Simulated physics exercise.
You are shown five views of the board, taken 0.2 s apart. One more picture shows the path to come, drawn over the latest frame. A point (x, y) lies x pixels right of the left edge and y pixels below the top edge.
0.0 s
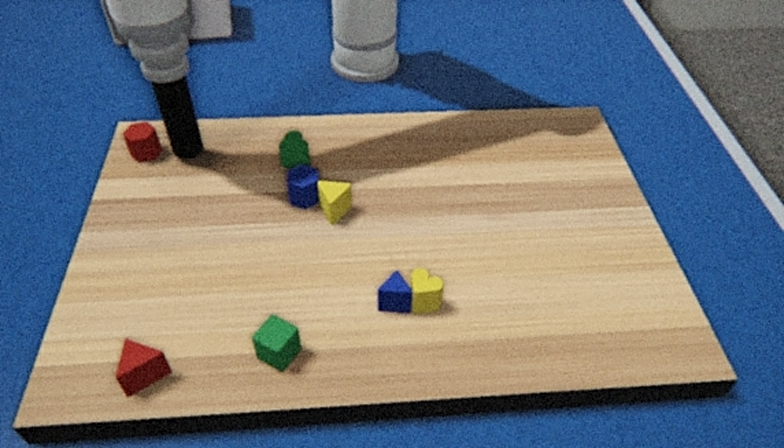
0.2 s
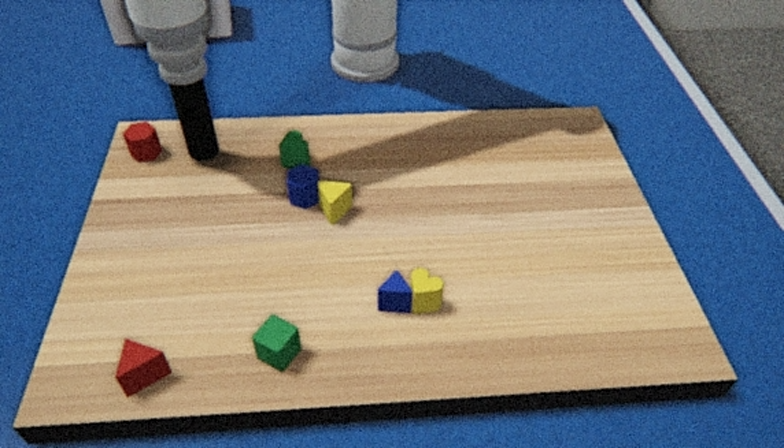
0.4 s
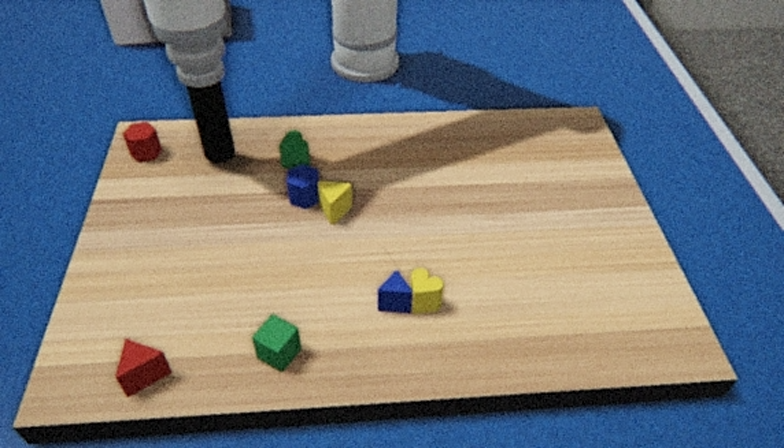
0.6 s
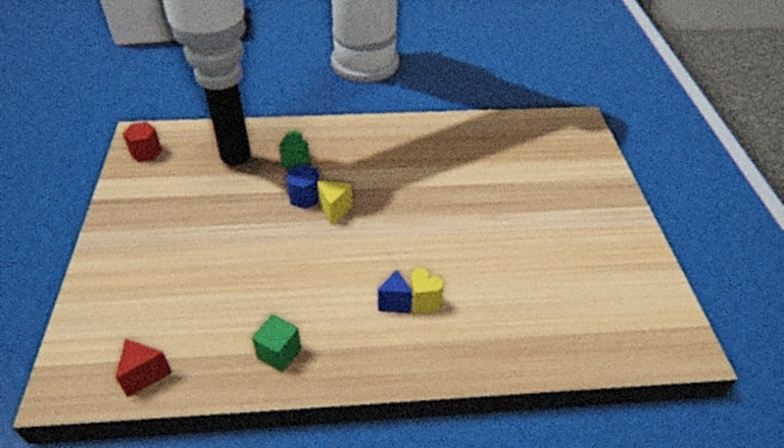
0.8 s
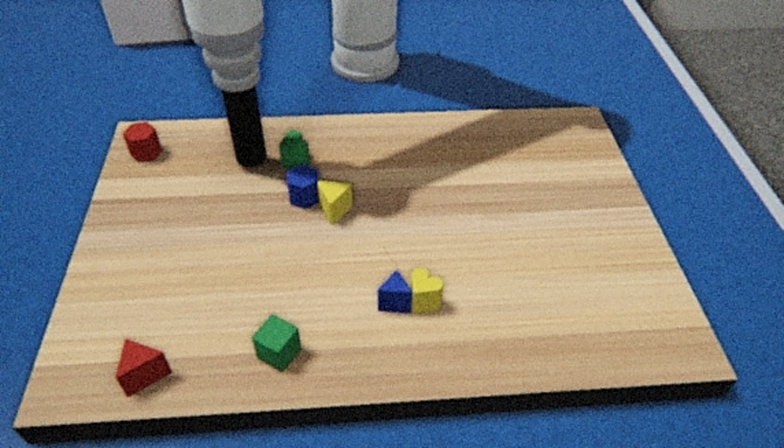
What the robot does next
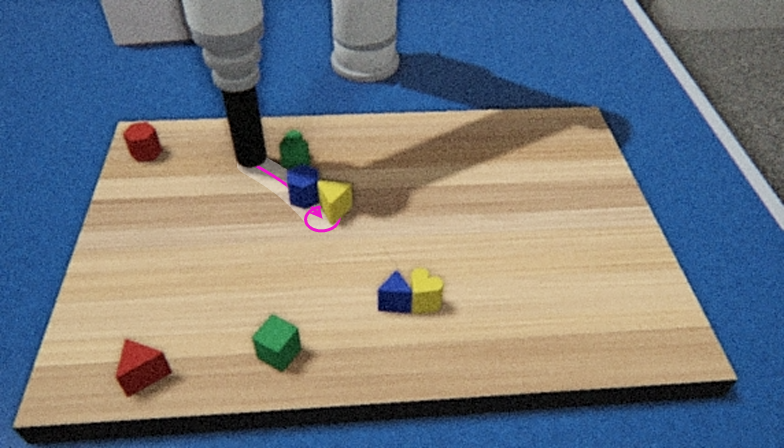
A robot arm with a black peg slid slowly to the right along the back of a wooden board, nearing the green, blue and yellow blocks, while all the colored blocks stayed still.
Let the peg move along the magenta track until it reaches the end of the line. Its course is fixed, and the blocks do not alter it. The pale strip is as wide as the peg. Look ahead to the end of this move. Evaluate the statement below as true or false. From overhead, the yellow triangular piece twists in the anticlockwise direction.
That claim is false.
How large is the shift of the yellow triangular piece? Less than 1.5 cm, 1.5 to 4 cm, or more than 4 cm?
My estimate: Beyond 4 cm.
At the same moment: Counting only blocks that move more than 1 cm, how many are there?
2.
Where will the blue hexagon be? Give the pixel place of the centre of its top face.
Its top middle will sit at (354, 200).
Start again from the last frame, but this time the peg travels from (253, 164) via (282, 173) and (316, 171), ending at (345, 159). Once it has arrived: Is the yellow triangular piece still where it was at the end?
Yes - that is the case.
Drawn move, from (253, 164) through (290, 188) to (322, 219).
What follows on the original path. One third of the way, peg at (278, 174); nothing pushed yet.
Two thirds of the way, peg at (301, 192); blue hexagon at (328, 185), turned 40° anticlockwise; yellow triangular piece at (351, 196), turned 45° clockwise.
At the end, peg at (322, 213); green heart-shaped block still; blue hexagon at (354, 200), turned 55° anticlockwise; yellow triangular piece at (381, 207), turned 25° clockwise.
